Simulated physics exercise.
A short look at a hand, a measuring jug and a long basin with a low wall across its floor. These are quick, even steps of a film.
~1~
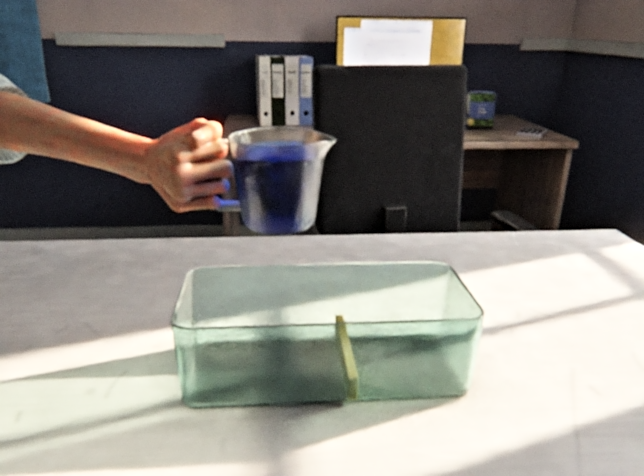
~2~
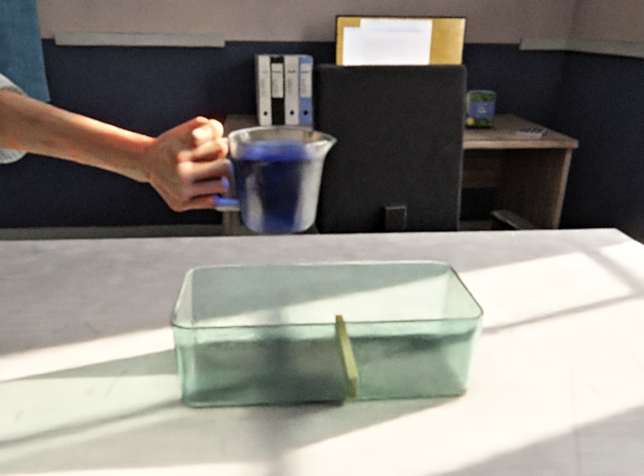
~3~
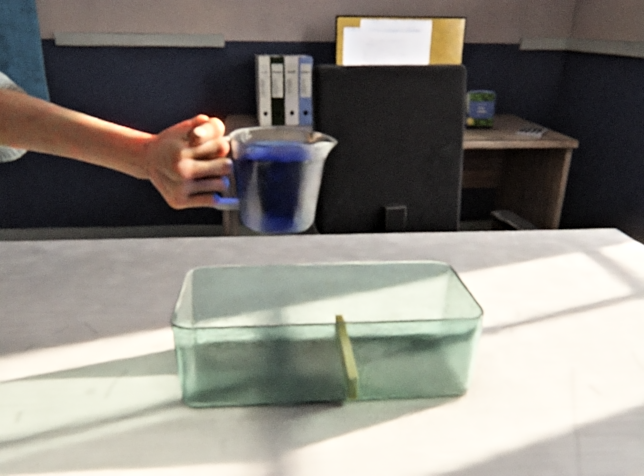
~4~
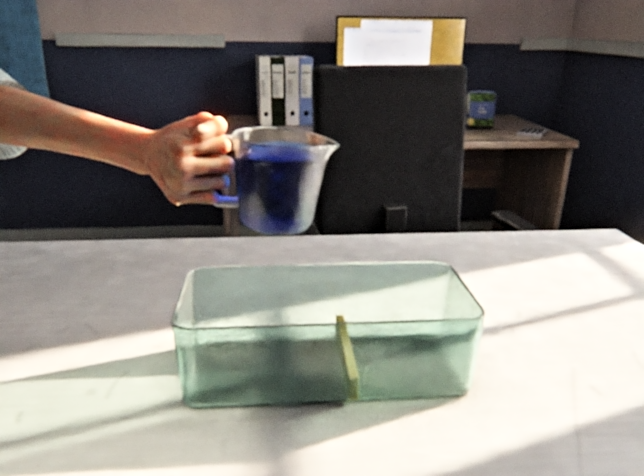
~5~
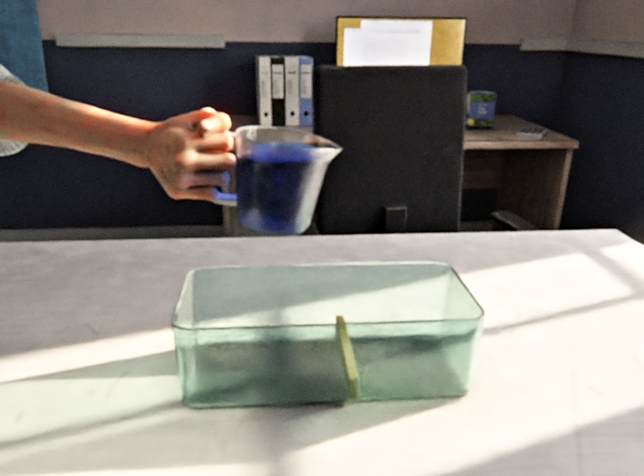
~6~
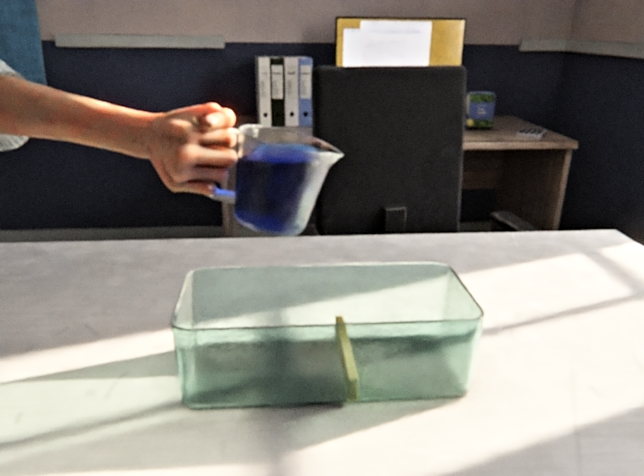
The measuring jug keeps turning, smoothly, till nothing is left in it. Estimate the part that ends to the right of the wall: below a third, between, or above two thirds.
In the end more than two thirds is right of the wall.
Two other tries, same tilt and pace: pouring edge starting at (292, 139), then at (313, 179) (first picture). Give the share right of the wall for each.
About 55 and 70 per cent.
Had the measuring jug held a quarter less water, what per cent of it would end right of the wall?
Close to 90 per cent.
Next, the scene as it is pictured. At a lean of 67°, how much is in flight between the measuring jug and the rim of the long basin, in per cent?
It comes to 20 per cent or so.
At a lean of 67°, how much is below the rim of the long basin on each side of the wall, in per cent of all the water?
Left about 0, right about 10.
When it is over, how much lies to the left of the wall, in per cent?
It comes to 10 per cent or so.
A moment on, the measuring jug is tipped part way and 68 per cent is still to pour, 0 is left of the wall and 11 right of it.
Next, the measuring jug is tipped right over and 12 per cent is still to pour, 2 is left of the wall and 72 right of it.
Then the measuring jug is tipped right over and 0 per cent is still to pour, 7 is left of the wall and 92 right of it.
Later the measuring jug is tipped right over and 0 per cent is still to pour, 8 is left of the wall and 91 right of it.
At rest 8 per cent lies left of the wall, 91 right of it and 1 outside.
